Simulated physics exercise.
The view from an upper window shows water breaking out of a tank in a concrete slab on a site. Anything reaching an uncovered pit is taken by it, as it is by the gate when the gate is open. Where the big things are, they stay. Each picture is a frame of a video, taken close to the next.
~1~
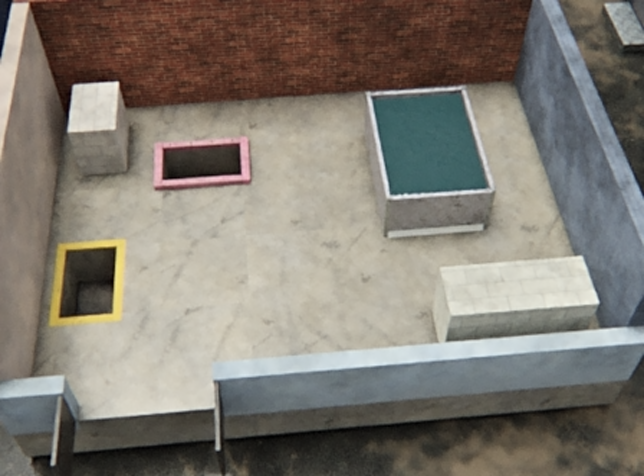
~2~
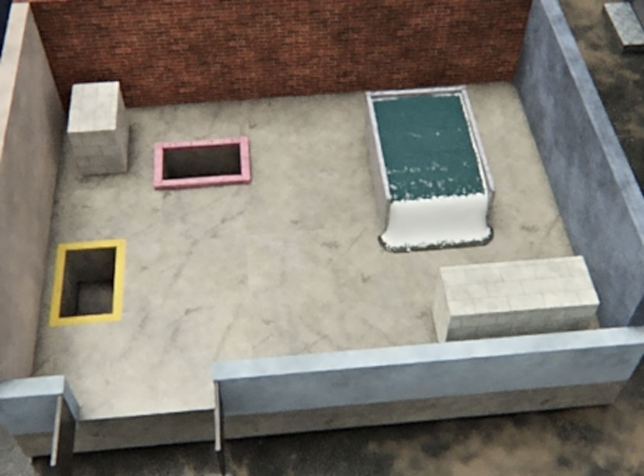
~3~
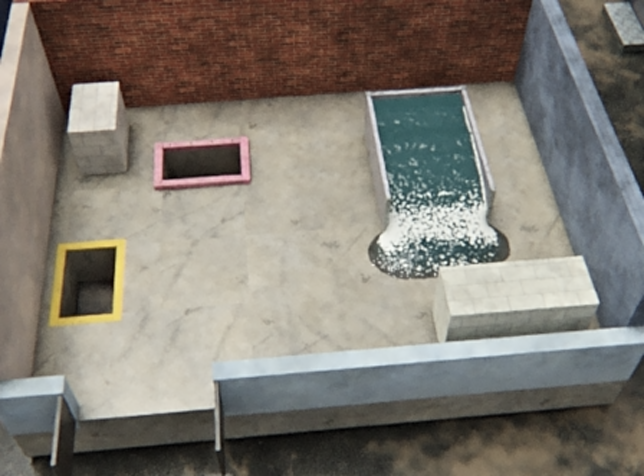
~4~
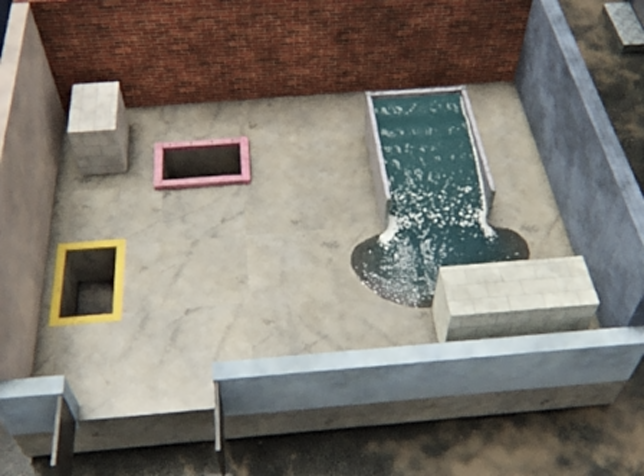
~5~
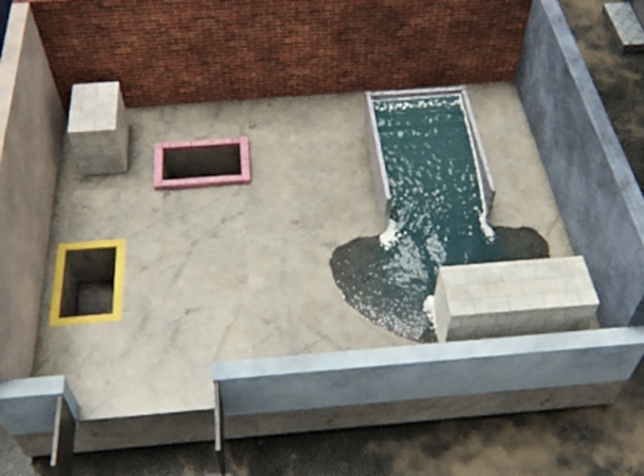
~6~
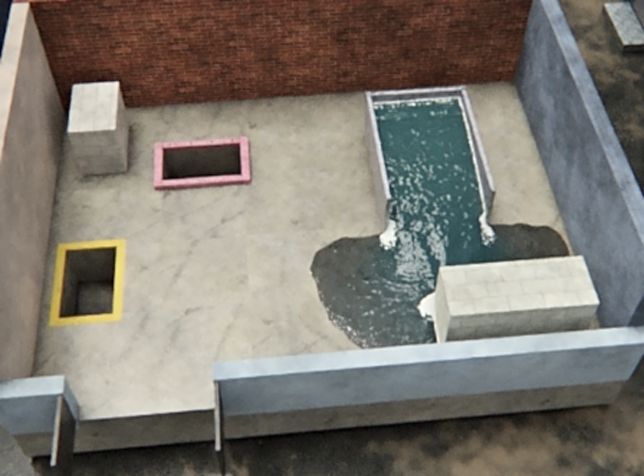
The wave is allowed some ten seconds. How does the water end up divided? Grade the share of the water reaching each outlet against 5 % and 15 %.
By my reckoning the gate lands between 5 and 15 %, the yellow pit goes over 15 %, the pink pit stays under 5 %.
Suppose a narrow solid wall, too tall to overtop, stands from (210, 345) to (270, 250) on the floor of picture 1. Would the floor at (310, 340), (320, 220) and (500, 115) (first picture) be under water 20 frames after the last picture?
In turn: Covered, dry, under water.
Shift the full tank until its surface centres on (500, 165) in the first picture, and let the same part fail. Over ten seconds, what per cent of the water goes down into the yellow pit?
I'd put the yellow pit at 30 % of the whole.
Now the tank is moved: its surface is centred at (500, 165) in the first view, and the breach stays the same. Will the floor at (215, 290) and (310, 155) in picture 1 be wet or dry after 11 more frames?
Soaked, untouched.
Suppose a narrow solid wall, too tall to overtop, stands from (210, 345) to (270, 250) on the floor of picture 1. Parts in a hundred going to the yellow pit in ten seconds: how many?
Result, yellow pit: Some 14 percent of the total.
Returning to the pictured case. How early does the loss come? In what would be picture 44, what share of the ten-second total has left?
Near 60 %.
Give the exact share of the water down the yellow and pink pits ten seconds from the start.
That's 26 per cent for the first and 0 per cent for the second.
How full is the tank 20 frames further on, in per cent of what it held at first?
Roughly 18 per cent.
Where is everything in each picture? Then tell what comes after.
In the first picture, still water in the open tank at (427, 144).
In the second picture, the front is at (382, 238), out from the gap at (437, 216).
In the third picture, the front is at (382, 265), out from the gap at (436, 219).
In the fourth picture, water pours out at (436, 220) and has run to (397, 298).
In the fifth picture, the front is at (417, 337), out from the gap at (436, 221).
In the sixth picture, water pours out at (436, 221) and has run to a hidden place.
A moment on, water covers 20 % of the floor; the gate 0 %, the yellow pit 0 %, the pink pit 0 %.
Next, water covers 35 % of the floor; the gate 0 %, the yellow pit 0 %, the pink pit 0 %.
Then, water covers 55 % of the floor; the gate 2 %, the yellow pit 2 %, the pink pit 0 %.
Later, water covers 80 % of the floor; the gate 5 %, the yellow pit 15 %, the pink pit 0 %.
In the end, water covers 95 % of the floor; the gate 9 %, the yellow pit 26 %, the pink pit 0 %.
